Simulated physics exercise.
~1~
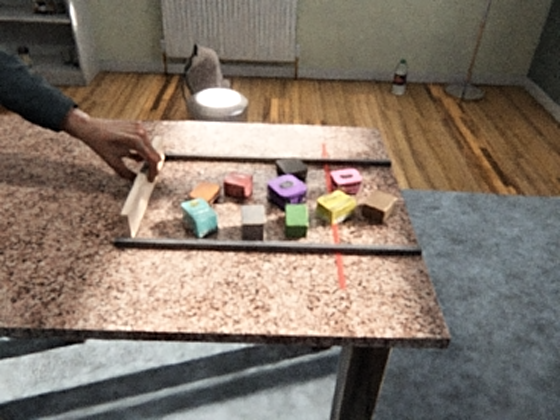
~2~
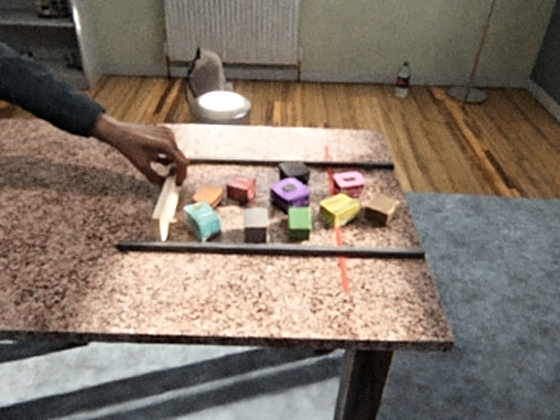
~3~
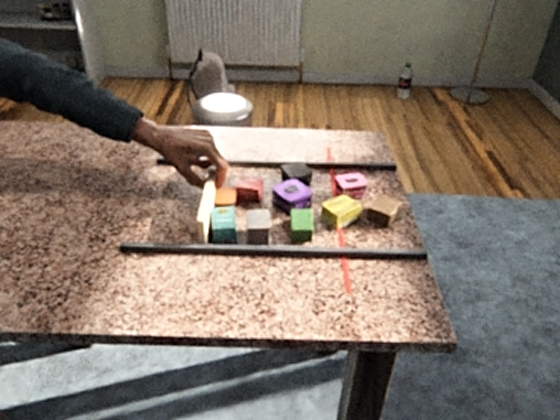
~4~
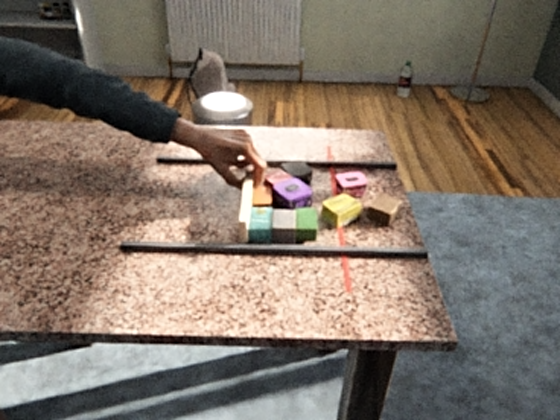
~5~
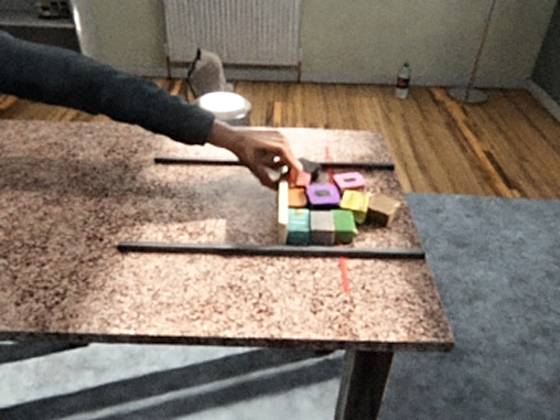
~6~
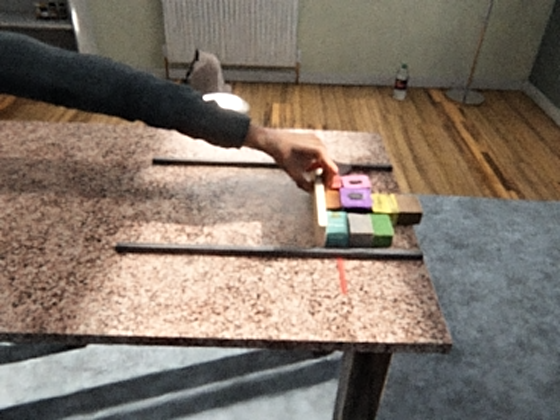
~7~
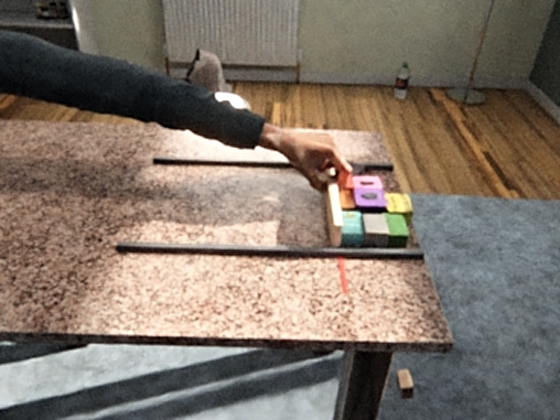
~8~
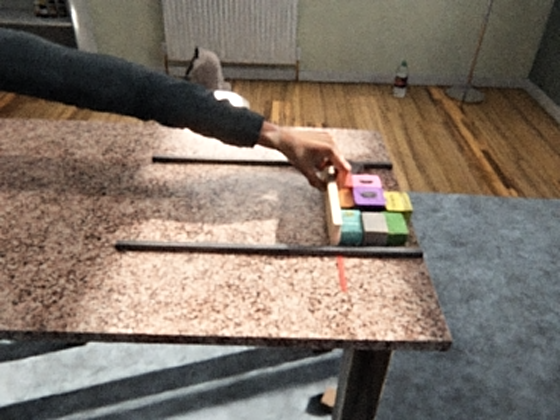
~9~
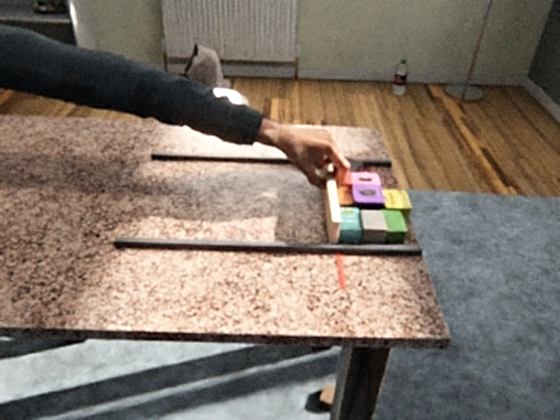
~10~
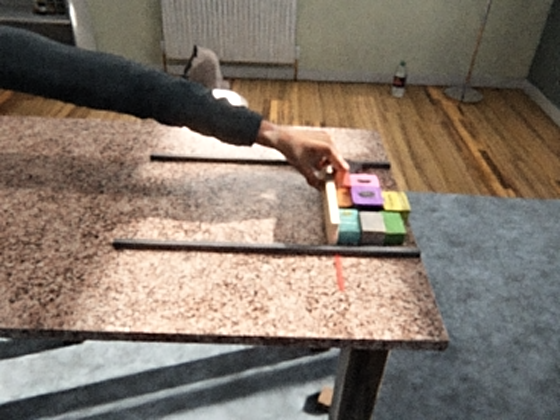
On a speckled tabletop between two dark rails, a hand slid an upright board to the right, gathering colourful blocks together and pushing them toward the edge until the brown block fell to the floor, while the others stayed on the table.
